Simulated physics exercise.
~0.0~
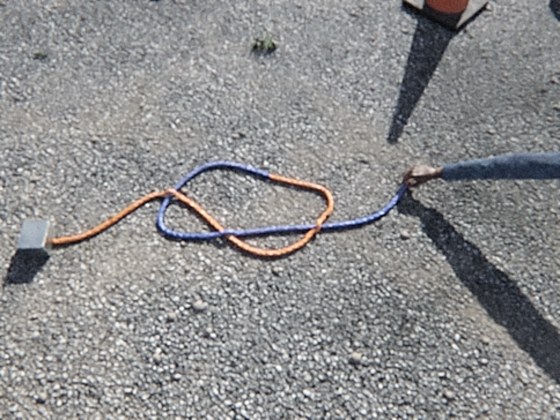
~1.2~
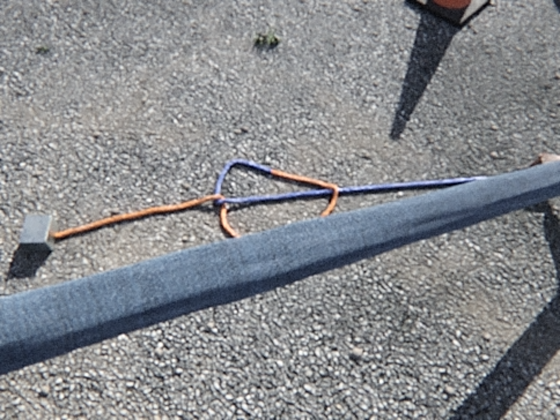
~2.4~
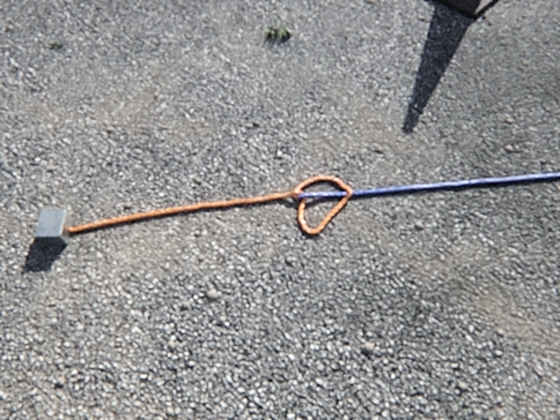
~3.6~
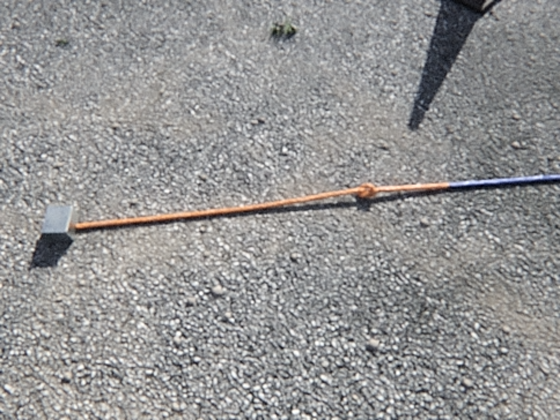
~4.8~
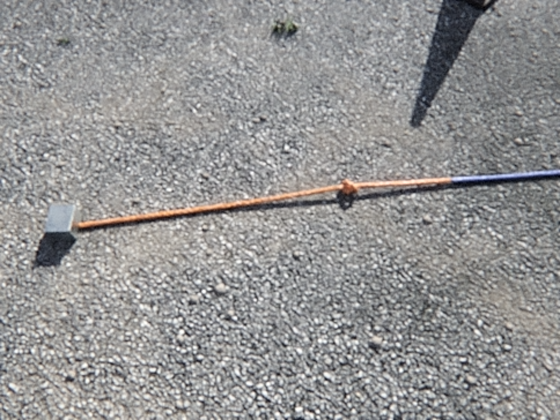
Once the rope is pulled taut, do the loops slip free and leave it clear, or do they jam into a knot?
They jam into a knot, which shows as a small tight lump in the orange part of the stretched rope.
The blue end of an orange and blue rope was pulled right across rough pavement by a hand, while the orange end stayed at a small grey block. The loops shrank until the rope stretched taut with a tight knot in its orange part.
